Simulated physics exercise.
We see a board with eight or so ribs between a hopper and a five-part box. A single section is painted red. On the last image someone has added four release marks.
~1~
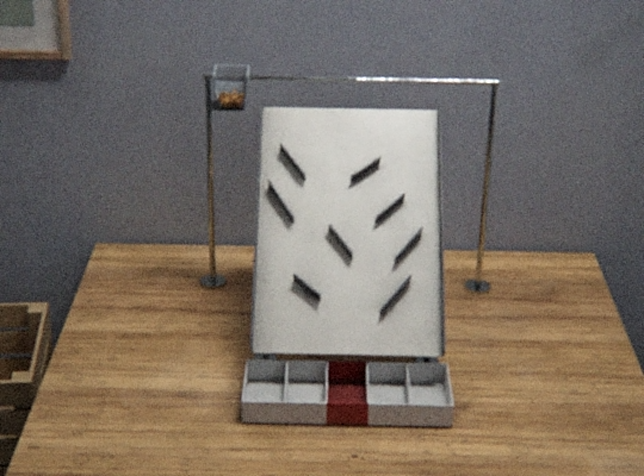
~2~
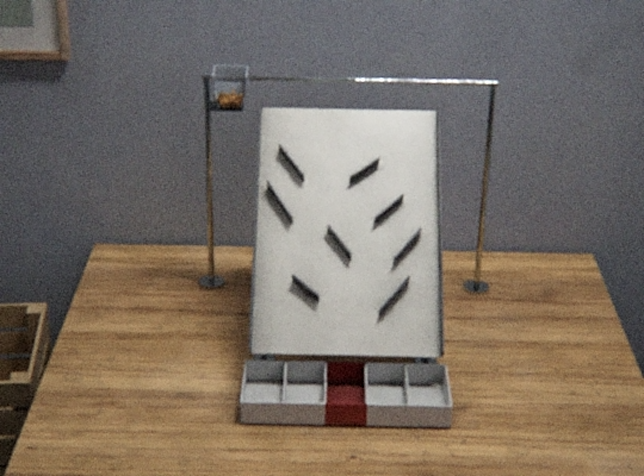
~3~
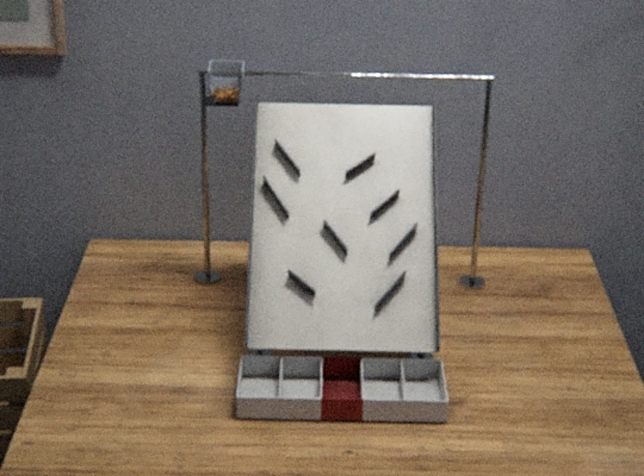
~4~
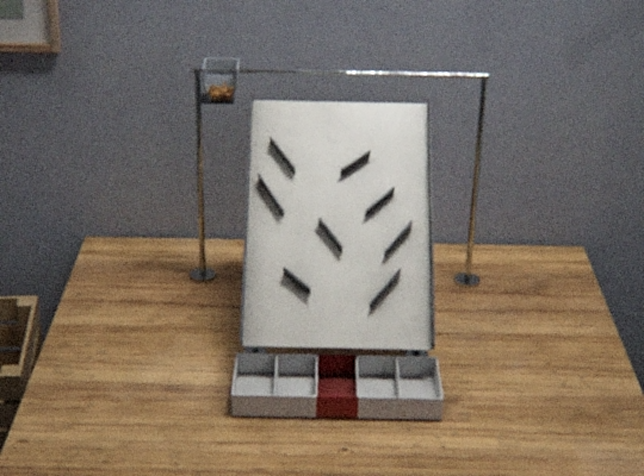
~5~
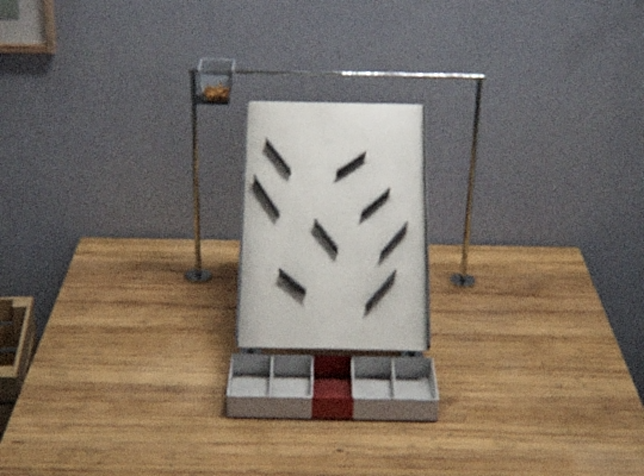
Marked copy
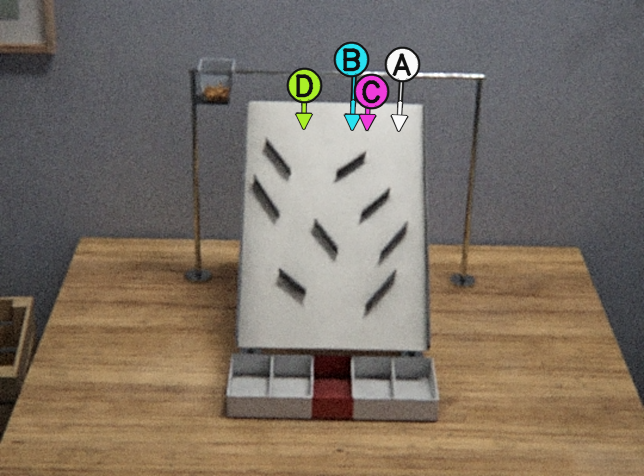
On a wooden tabletop against a plain grey wall, seen from the front and slightly above, stands a pale tilted board. Dark slanted ribs cross it, a grey five-part box with a red middle section sits at its foot, and a small clear hopper of orange-brown pieces hangs at the upper left of a metal frame. Nothing on the table moves; only the camera shifts slightly, sliding the view gently leftward.
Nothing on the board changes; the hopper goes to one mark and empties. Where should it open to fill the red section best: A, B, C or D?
Best: D.
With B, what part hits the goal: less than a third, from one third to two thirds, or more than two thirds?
From one third to two thirds.
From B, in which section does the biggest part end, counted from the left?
It is the third one.
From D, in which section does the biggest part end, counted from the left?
The third.
On the marked copy, mark A meets the board at (399, 125); mark B meets the board at (352, 124); mark C meets the board at (367, 124); mark D meets the board at (303, 123).
If A is chosen, close to a third in the red section, close to two thirds in other sections.
If B is chosen, close to half in the red section, close to a third in other sections, only a few held on the board.
If C is chosen, close to half in the red section, close to half in other sections.
If D is chosen, close to two thirds in the red section, close to a quarter in other sections.
